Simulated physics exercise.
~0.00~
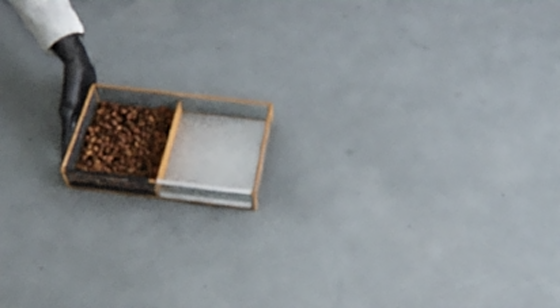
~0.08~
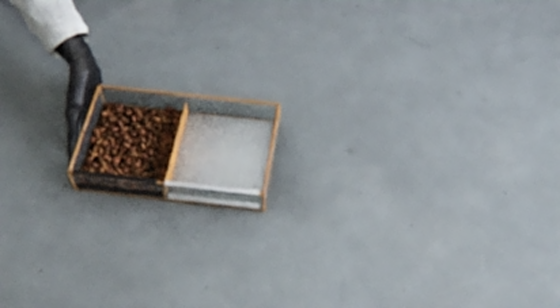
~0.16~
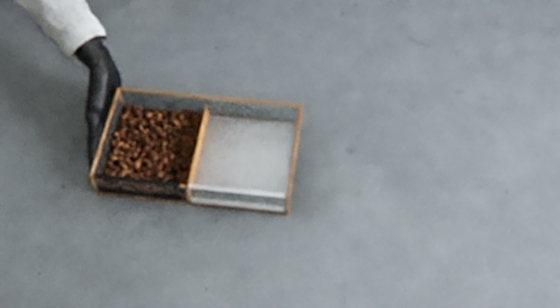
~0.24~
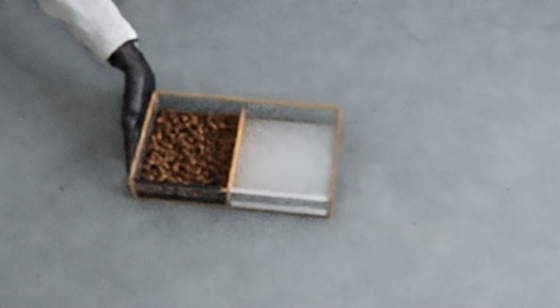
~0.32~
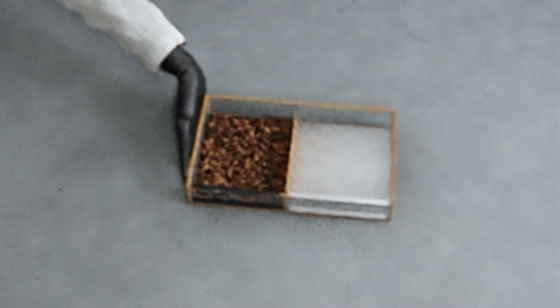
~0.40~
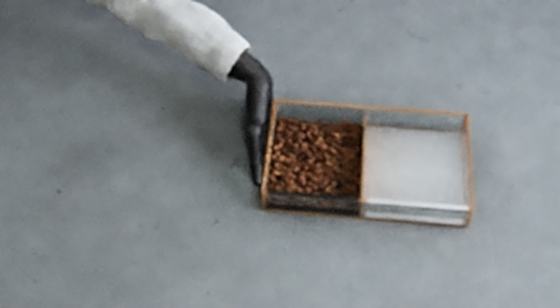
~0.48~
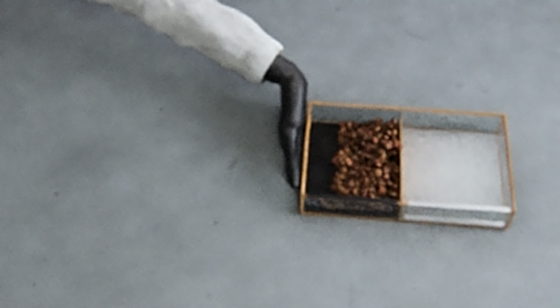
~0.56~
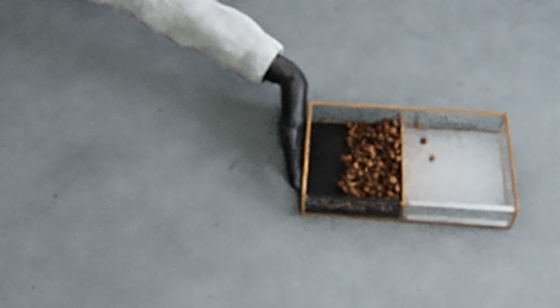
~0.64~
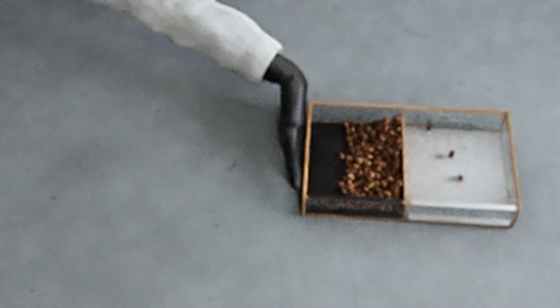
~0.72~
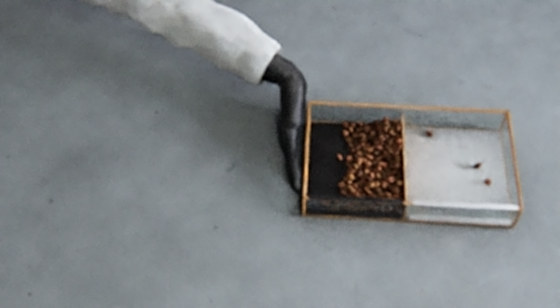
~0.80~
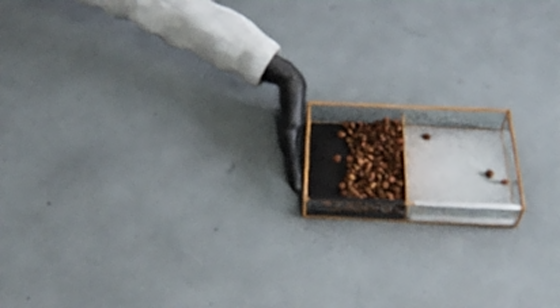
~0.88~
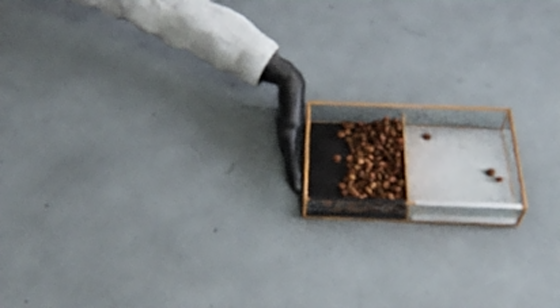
A black-gloved hand slides a divided tray right, and a few kibble bits scatter across its white side.
